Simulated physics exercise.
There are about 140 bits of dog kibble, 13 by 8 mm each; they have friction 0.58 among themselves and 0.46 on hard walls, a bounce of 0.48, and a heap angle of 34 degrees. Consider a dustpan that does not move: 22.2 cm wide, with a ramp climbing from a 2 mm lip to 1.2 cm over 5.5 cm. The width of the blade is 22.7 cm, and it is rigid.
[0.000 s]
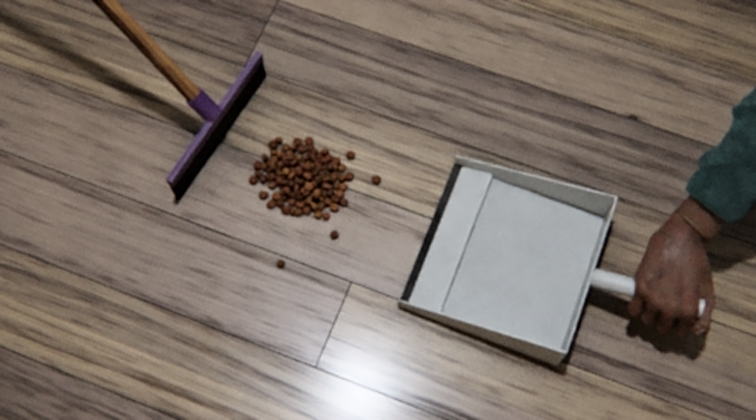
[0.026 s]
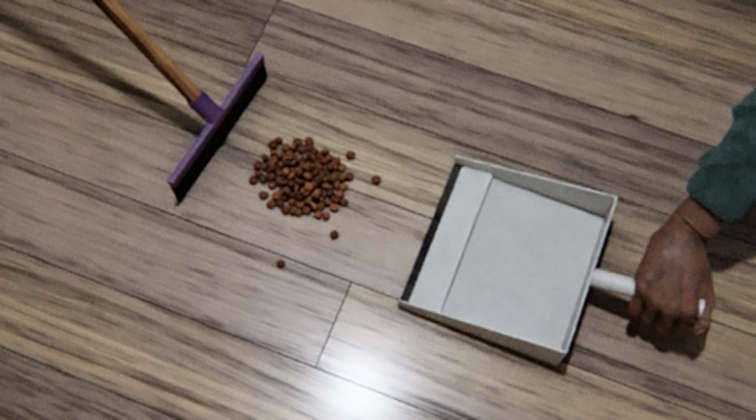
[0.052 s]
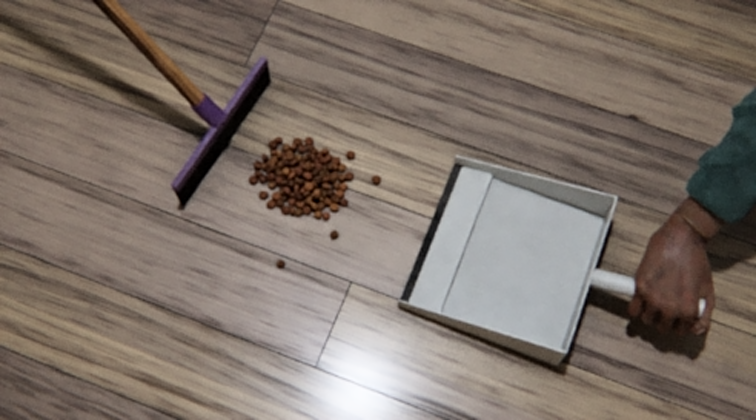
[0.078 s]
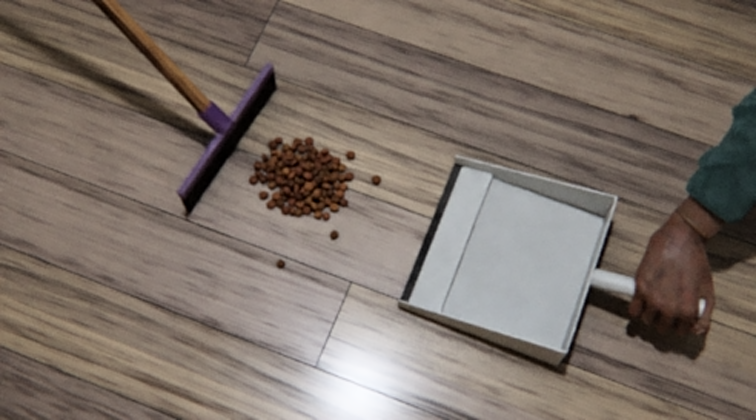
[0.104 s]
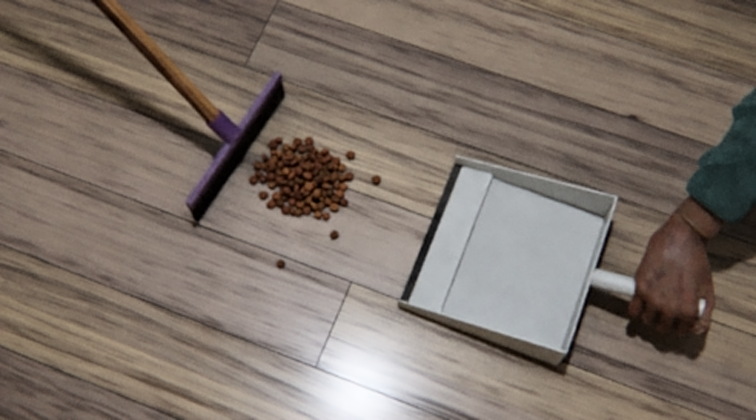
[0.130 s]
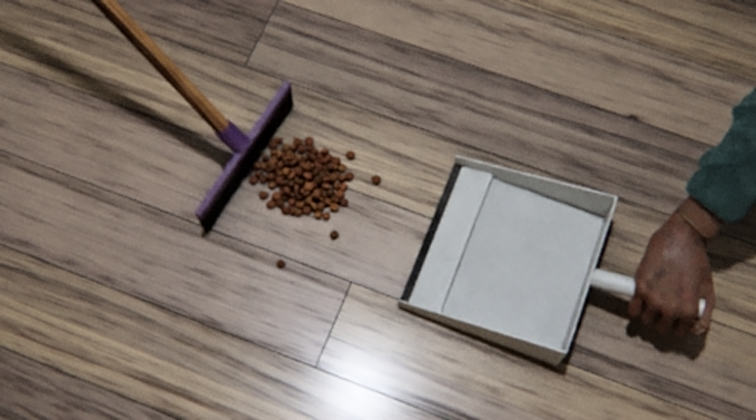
The clip opens on a small heap of brown kibble on a wood floor, between a purple blade on a wooden handle and a pale dustpan gripped by a hand at right. The blade barely shifts at first, then slides right and slightly downward to the heap's left edge, while pan and kibble stay still.
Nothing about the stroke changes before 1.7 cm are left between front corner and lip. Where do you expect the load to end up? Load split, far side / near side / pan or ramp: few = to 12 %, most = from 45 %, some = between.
Split - far side: Few, near side: Some, pan: Some.
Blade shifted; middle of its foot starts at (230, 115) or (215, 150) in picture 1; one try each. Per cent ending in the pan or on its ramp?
35 and 25 per cent, roughly.
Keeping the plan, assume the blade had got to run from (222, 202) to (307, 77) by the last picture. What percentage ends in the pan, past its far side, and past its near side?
Pan 45 % / far 5 % / near 5 %.
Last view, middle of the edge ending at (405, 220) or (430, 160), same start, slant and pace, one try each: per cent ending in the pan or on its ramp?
Roughly 35 % and 15 %.
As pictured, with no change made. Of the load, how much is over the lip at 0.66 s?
I'd put it near 30 per cent at that point.
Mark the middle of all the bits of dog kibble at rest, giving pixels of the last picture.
Somewhere around (408, 276) in the final frame.
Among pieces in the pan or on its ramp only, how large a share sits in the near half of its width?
About 90 percent of it.
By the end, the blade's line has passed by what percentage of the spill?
My guess is close to 20 per cent.
Then, at 0.30 s, middle of the blade 15 cm from the lip; 0 % over the lip, far side 0 %, near side 0 %.
After 0.42 s, middle of the blade 6 cm from the lip; 0 % over the lip, far side 0 %, near side 10 %.
After 0.66 s, middle of the blade 3 cm from the lip; 30 % over the lip, far side 0 %, near side 25 %.
In the end, at 1.2 s, far side 0 %, near side 25 %, pan 35 %, in front of the lip or behind the blade 45 %.
